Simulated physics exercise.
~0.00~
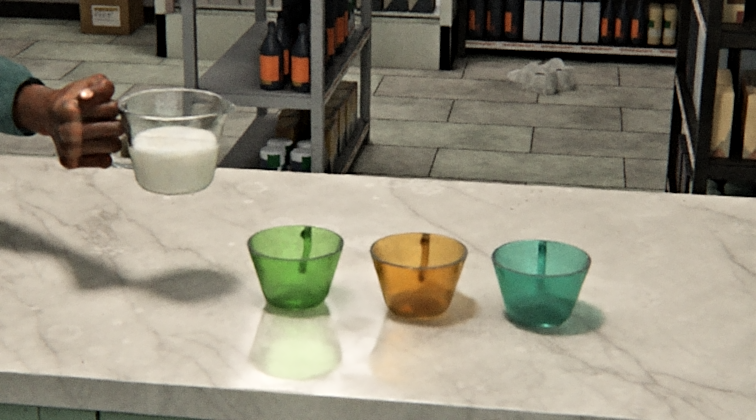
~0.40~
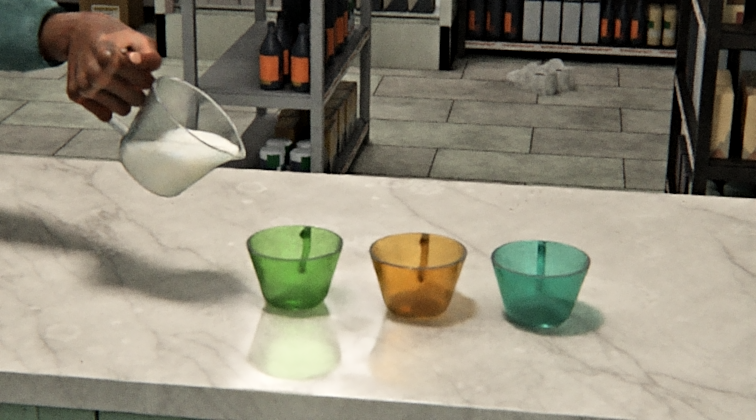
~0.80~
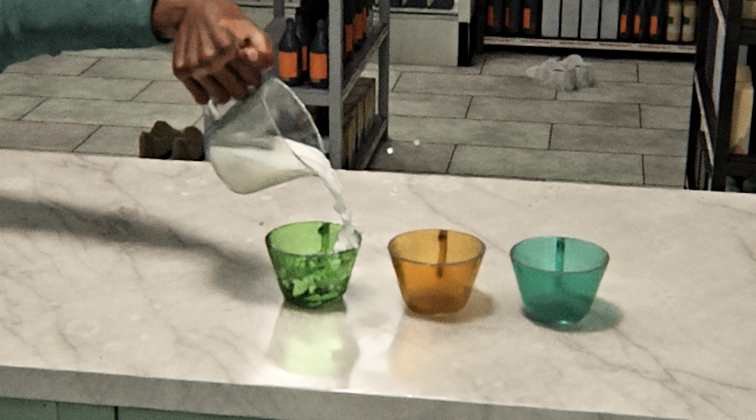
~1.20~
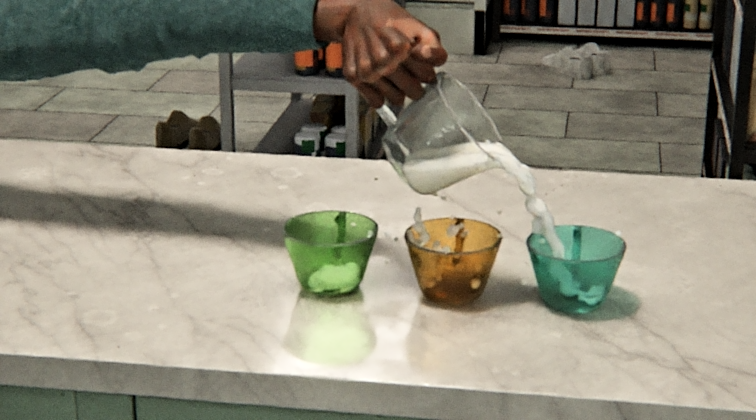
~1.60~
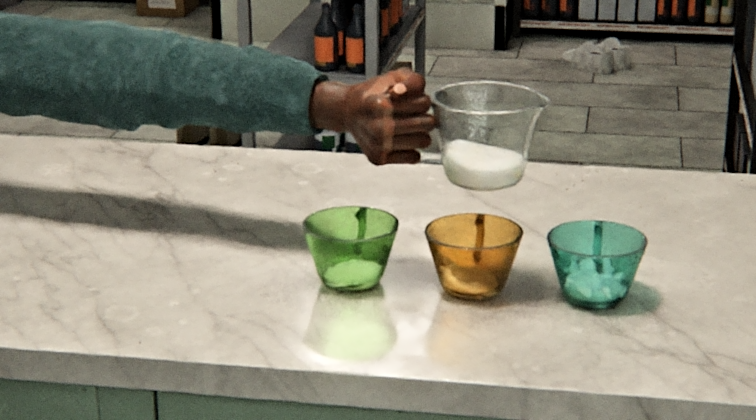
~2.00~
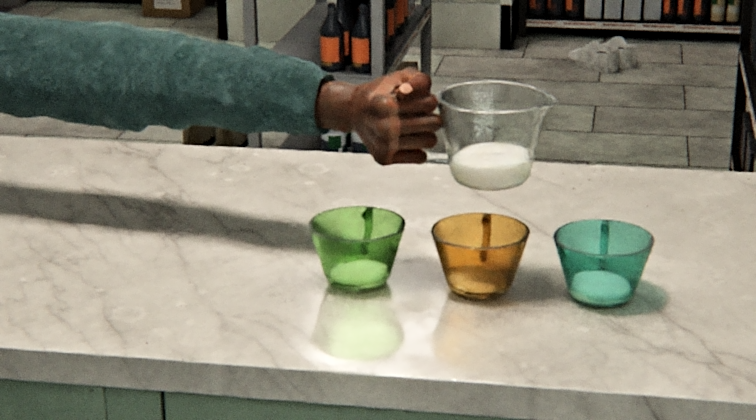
A hand in a fuzzy teal sleeve holds a clear glass jug of milk over a pale marble counter in a shop, seen from slightly above, with bottle shelves behind. Below stand three empty translucent cups, green at left, amber in the middle and teal at right. The hand tips the jug rightwards and milk streams into the green cup. Still pouring, it sweeps right across the amber cup to the teal one. The jug then returns level, still holding some milk, and the milk settles into shallow pools in all three cups.
